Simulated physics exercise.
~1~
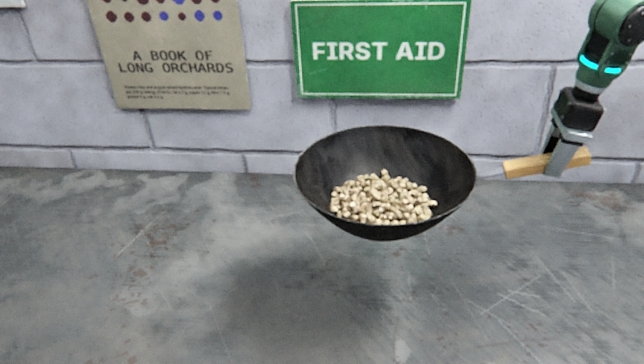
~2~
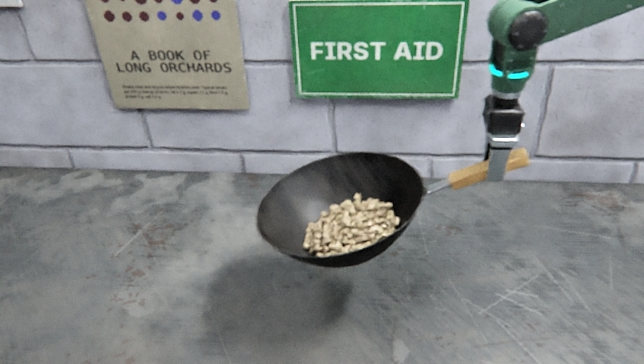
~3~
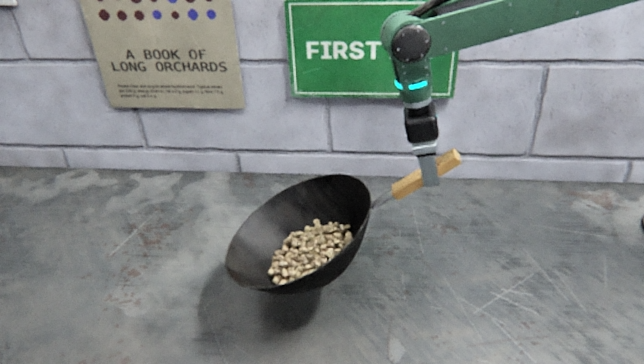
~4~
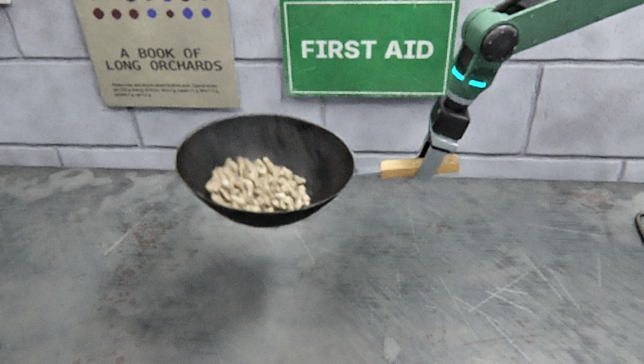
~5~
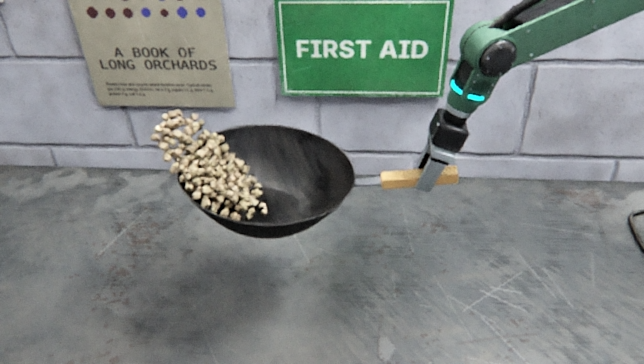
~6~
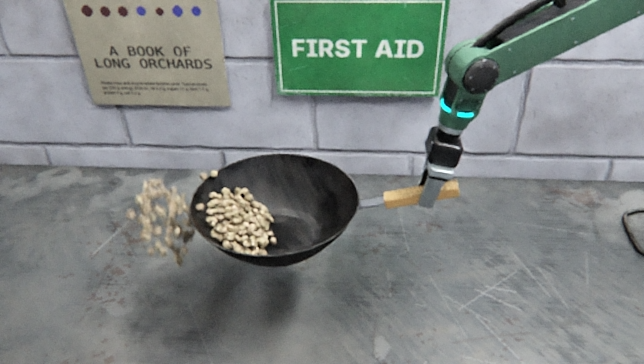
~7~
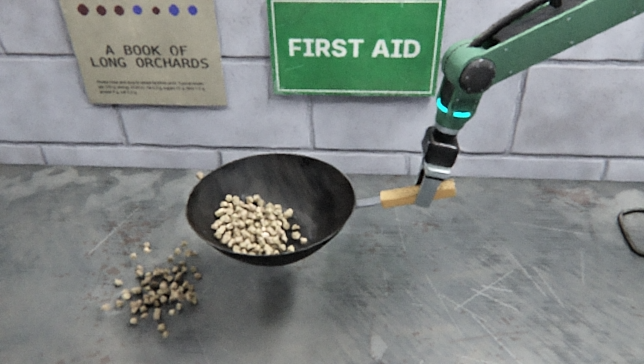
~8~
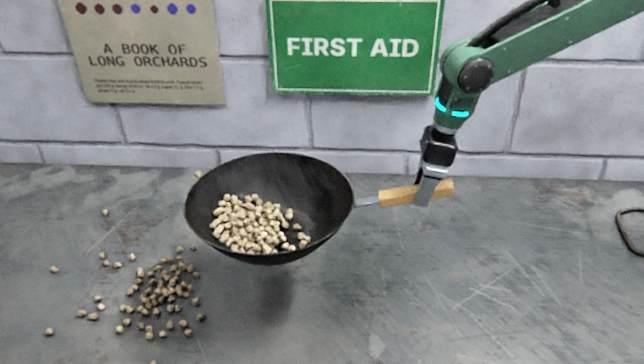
A green robot arm holds a black wok of pale pebbles by its wooden handle above a scratched grey table, seen from slightly above, with a white block wall, a beige orchard poster and a green first aid sign behind. The arm swings the wok left and lowers it, leaning it over with the pebbles still inside. It then lifts the wok further left and brings it upright, and the pebbles surge over the left rim. Many drop and scatter across the table at left. The wok settles level and still, most of the pebbles remaining inside.
